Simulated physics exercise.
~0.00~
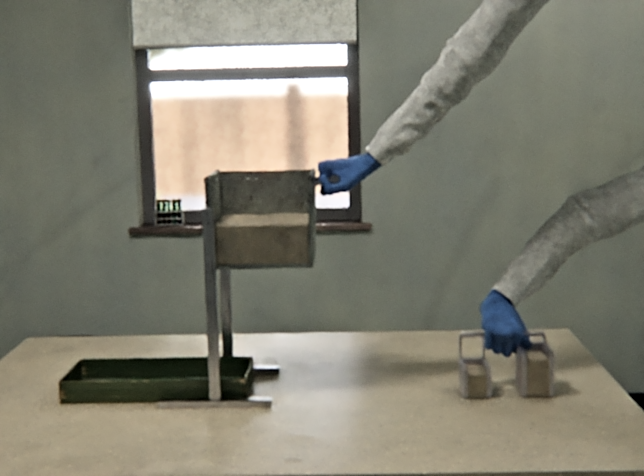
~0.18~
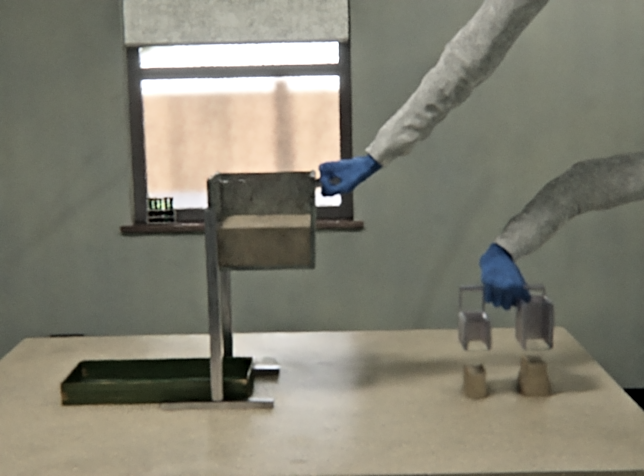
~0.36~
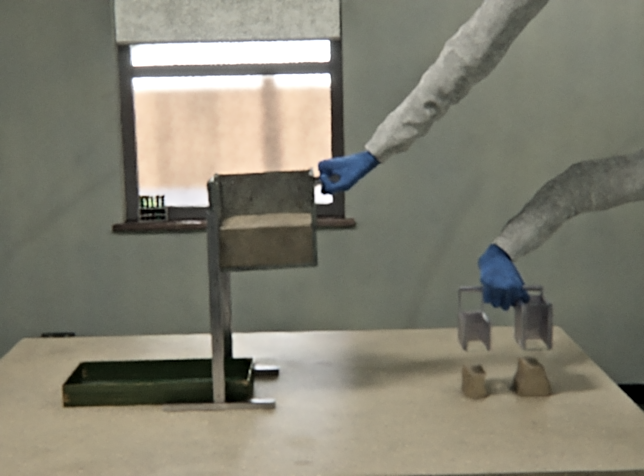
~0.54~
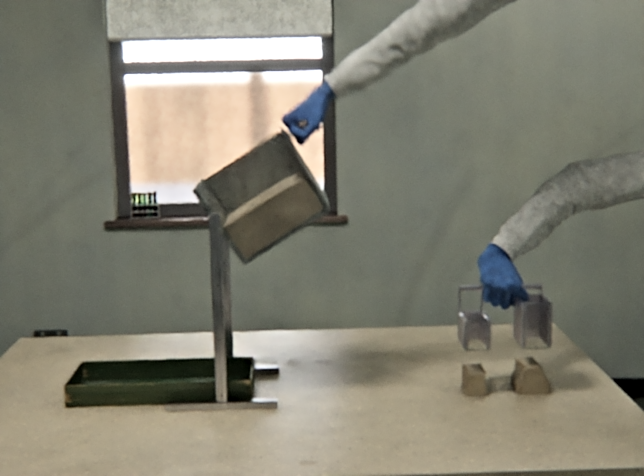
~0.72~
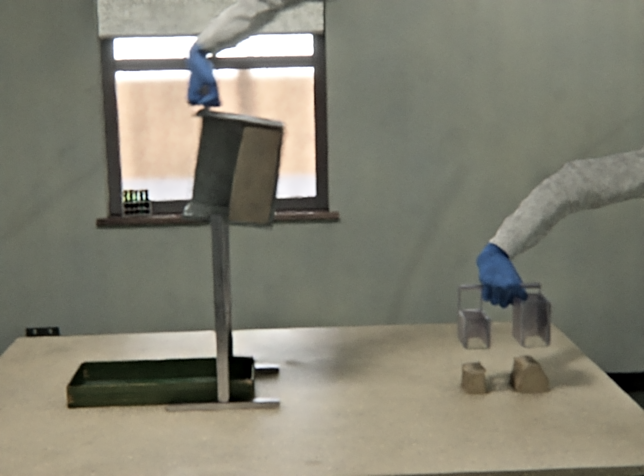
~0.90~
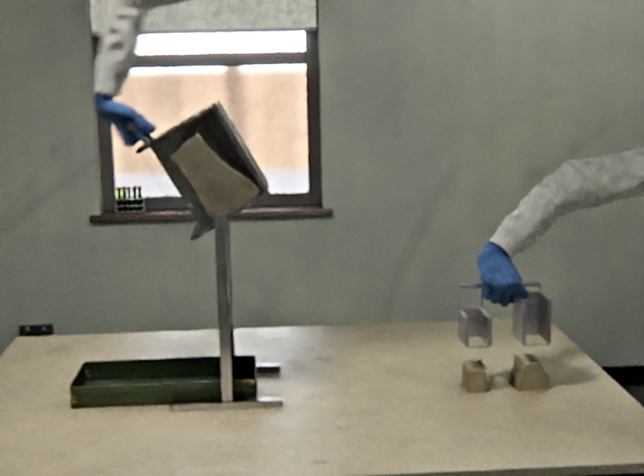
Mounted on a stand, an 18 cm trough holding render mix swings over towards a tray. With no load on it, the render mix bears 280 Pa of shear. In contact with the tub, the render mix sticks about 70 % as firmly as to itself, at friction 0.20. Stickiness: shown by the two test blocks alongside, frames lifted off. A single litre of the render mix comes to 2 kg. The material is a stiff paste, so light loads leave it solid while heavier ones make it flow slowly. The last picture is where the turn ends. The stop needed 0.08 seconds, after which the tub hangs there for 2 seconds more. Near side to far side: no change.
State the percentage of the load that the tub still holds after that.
The tub still holds roughly 0 %.
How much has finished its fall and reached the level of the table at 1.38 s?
About 100 per cent.
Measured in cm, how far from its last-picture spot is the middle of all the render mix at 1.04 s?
The shift is near 15 cm.
By 1.04 s, the tub is at 119 degrees and holds 37 %.
By 1.21 s, the tub is at 119 degrees and holds 0 %.
By 1.38 s, the tub is at 119 degrees and holds 0 %.
By 1.55 s, the tub is at 119 degrees and holds 0 %.
By 2.90 s, at the end, the tub is at 119 degrees and holds 0 %.
